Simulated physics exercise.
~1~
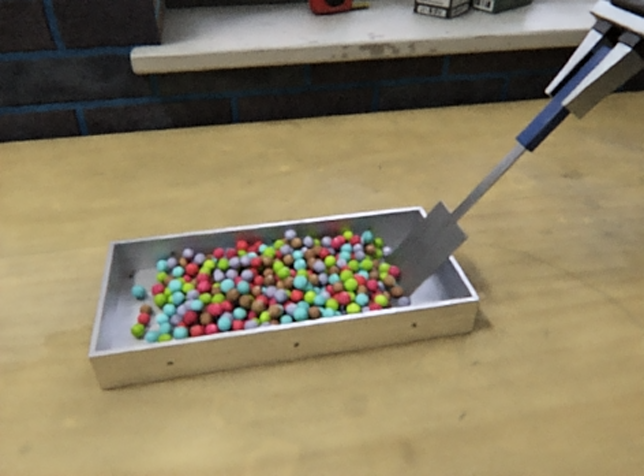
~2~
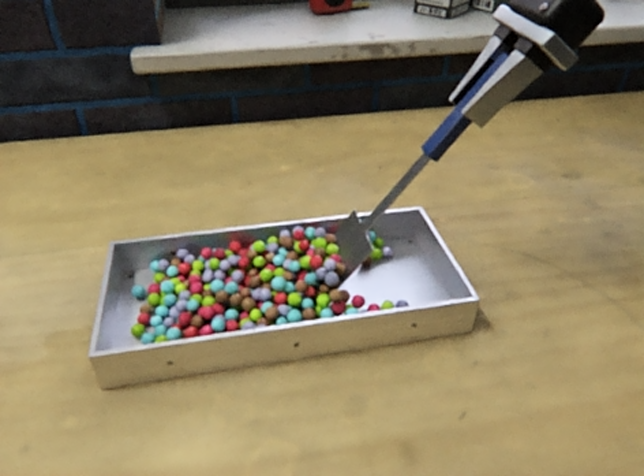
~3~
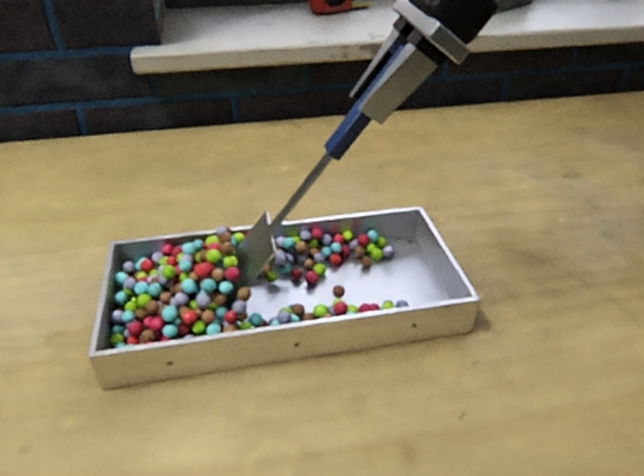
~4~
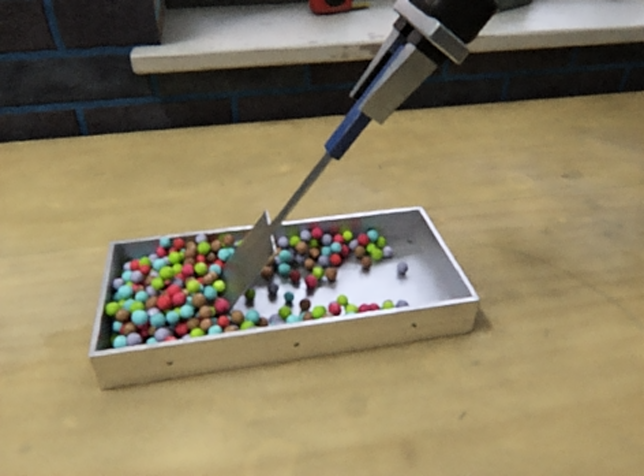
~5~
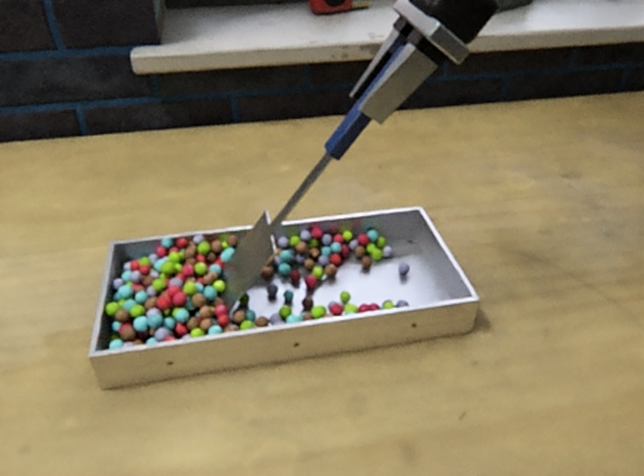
A robot-held spatula swept leftward through small, colourful round sweets in a shallow metal tray, piling many against the left side before stopping. Some stayed scattered behind the blade, leaving much of the right end bare, and the sweets settled inside the tray.
